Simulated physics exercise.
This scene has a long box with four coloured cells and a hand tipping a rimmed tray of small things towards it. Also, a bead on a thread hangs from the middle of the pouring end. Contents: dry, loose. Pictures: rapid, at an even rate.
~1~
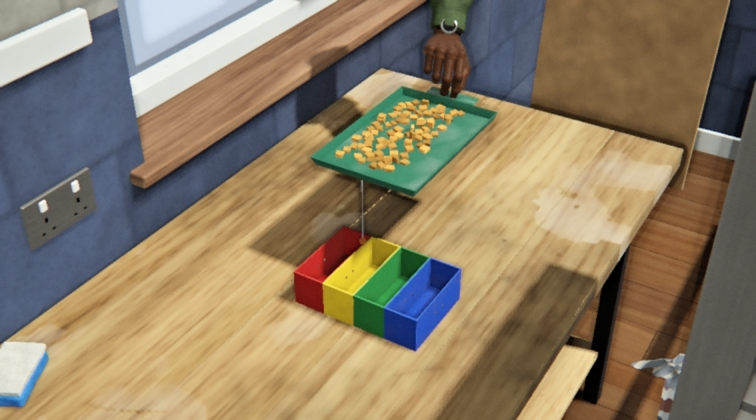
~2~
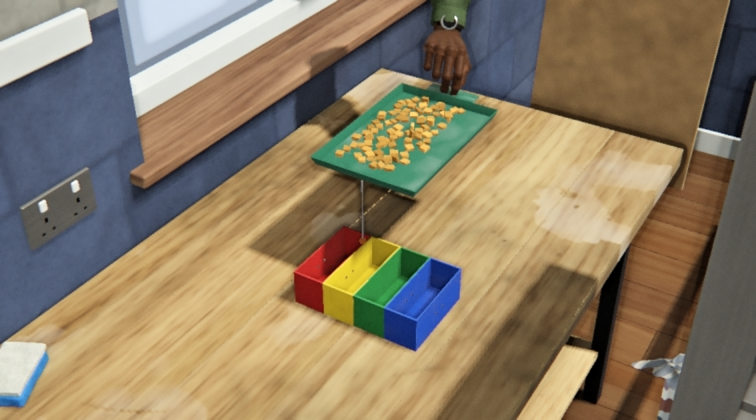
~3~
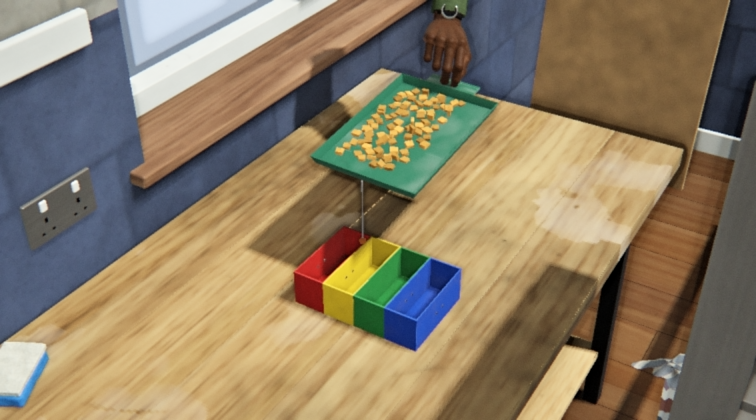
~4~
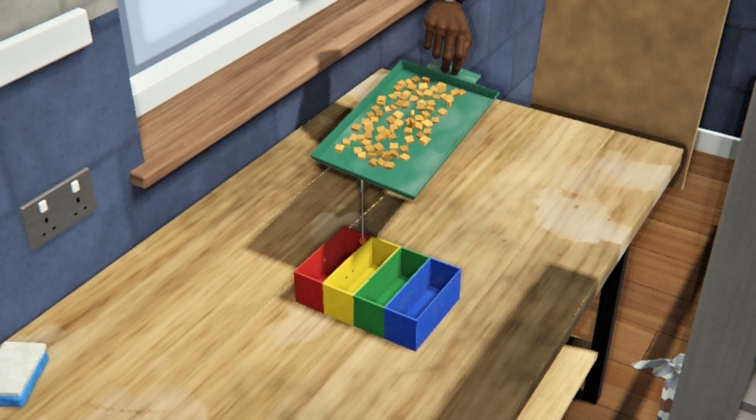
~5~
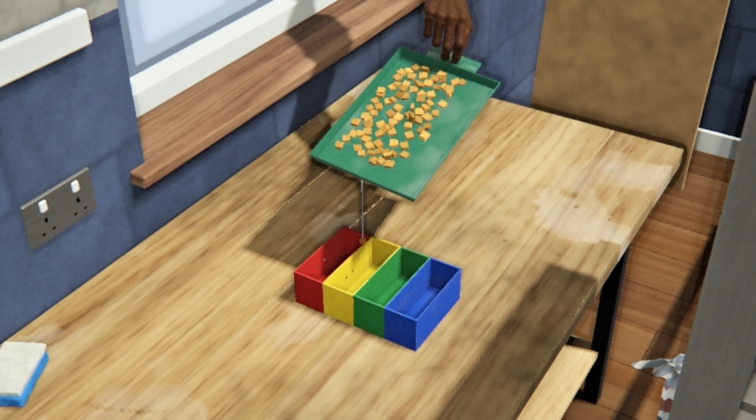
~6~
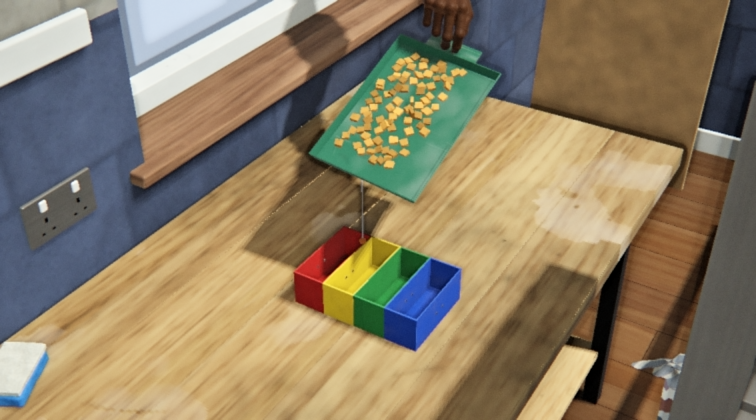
A dark-skinned hand in a green sleeve holds the far end of a green rimmed tray of small orange-brown cereal squares above a pale wooden table, seen from above at an angle beside a blue wall. Below it sits a box with red, yellow, green and blue cells, left to right. The hand steadily raises the far end, tilting the tray towards the box, while the camera stays still.
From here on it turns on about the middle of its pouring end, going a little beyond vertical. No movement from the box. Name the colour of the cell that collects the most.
Green.
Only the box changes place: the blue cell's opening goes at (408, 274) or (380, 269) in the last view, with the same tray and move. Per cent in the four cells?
Well, you'd get about 90 per cent and then about 30 per cent.
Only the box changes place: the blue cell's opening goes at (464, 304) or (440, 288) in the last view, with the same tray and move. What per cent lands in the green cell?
You'd end up with around 10 per cent and then around 60 per cent.
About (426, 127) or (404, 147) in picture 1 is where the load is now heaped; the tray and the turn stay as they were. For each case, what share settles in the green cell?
Near 60 per cent and near 60 per cent.
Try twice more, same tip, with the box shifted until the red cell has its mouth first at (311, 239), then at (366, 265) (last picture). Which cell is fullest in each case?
First blue, then that yellow cell.
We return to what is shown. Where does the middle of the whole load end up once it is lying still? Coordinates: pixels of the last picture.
Near (392, 306), more or less.
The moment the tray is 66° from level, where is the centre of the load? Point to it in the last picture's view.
I'd put it at about (396, 183).
Soon after the last picture, tray tipped steeply; most on the tray; a small part falling or outside the box.
A little later, tray tipped past a quarter turn; about half in the green cell; about a quarter in the blue cell; about a quarter in the yellow cell; a small part falling or outside the box.
Later still, tray tipped past a quarter turn; about two thirds in the green cell; about a quarter in the blue cell; about a quarter in the yellow cell; a stray few falling or outside the box.
At rest, tray tipped past a quarter turn; about two thirds in the green cell; about a quarter in the blue cell; about a quarter in the yellow cell; none in the red cell; a stray few outside the box.
